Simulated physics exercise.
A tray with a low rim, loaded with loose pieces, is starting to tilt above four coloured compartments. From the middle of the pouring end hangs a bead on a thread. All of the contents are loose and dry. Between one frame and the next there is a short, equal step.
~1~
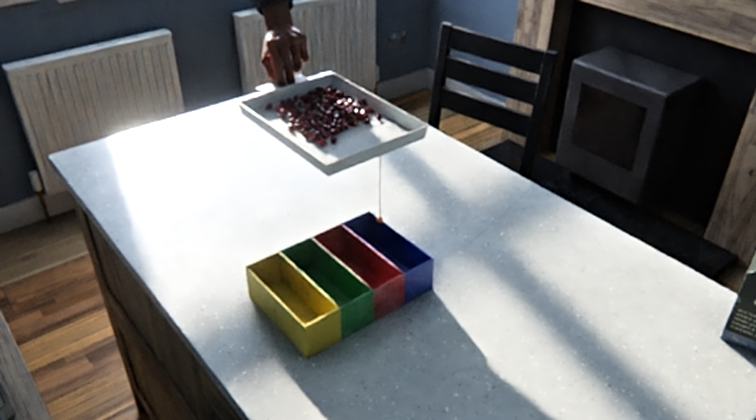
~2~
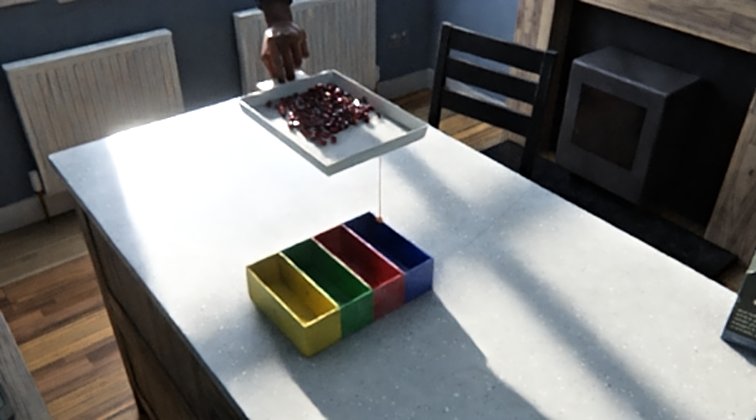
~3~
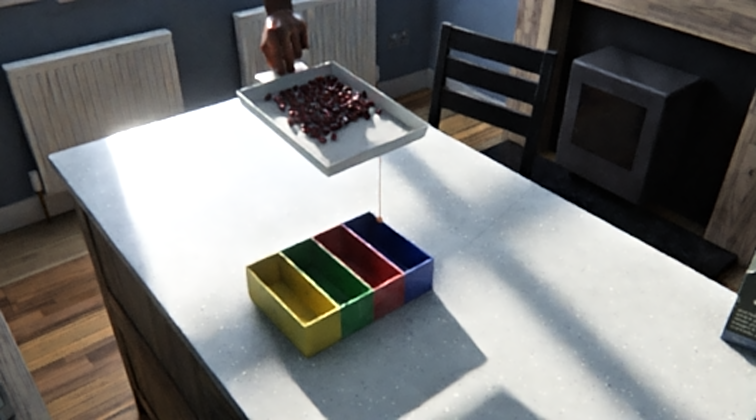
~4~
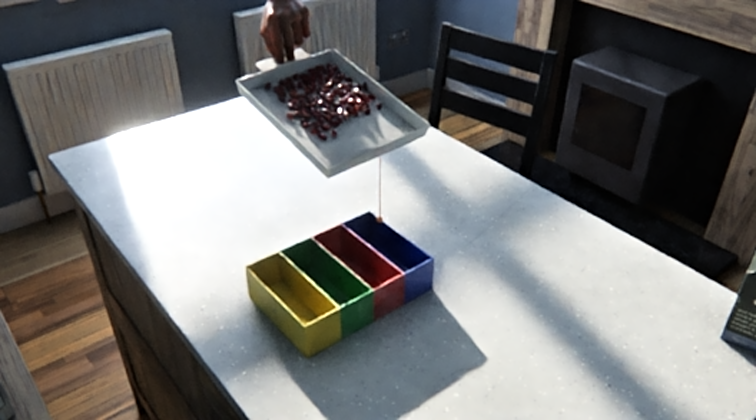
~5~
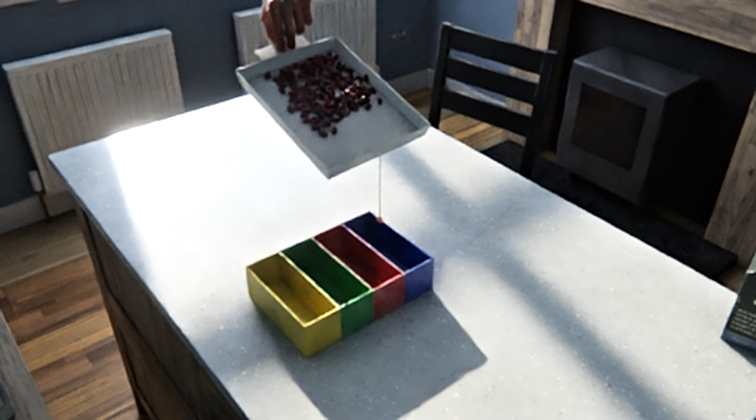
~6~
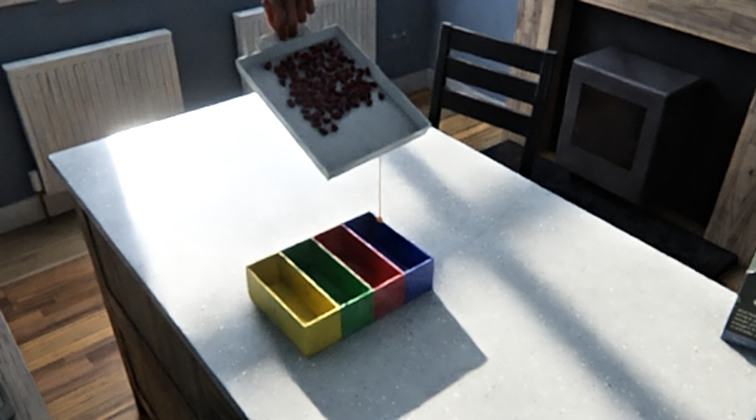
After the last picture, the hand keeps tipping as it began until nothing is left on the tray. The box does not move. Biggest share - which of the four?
Red.
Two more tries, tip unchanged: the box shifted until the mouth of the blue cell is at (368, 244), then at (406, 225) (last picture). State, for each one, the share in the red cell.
Roughly 40% first, roughly 30% second.
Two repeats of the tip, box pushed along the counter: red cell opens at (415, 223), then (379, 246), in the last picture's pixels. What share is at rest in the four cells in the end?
In order: 70 percent, then 100 percent.
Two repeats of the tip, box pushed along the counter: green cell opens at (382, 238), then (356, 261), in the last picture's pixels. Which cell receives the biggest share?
So the first one goes to yellow and the second to the green one.
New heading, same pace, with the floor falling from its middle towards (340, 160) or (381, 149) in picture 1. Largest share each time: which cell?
First the cell in red, then the cell in blue.
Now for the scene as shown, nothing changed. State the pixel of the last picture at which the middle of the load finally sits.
I'd place the middle at about (378, 290).
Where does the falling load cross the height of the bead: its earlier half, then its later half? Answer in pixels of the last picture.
Early-half point (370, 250); late-half point (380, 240).
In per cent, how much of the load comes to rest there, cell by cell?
Shares in percent - yellow cell 0, green cell 10, red cell 50, blue cell 30.
Shortly afterwards, tray tipped steeply; all but a few on the tray; a little falling or outside the box.
Next, tray tipped past a quarter turn; the bulk on the tray; a little in the red cell; a little in the green cell; a little in the blue cell; only a few in the yellow cell; only a few falling or outside the box.
Some moments later, tray tipped past a quarter turn; near half in the red cell; near a quarter in the blue cell; a little in the green cell; only a few in the yellow cell; a little falling or outside the box.
In the end, tray tipped past a quarter turn; near half in the red cell; near a quarter in the blue cell; a little in the green cell; only a few in the yellow cell; a little outside the box.
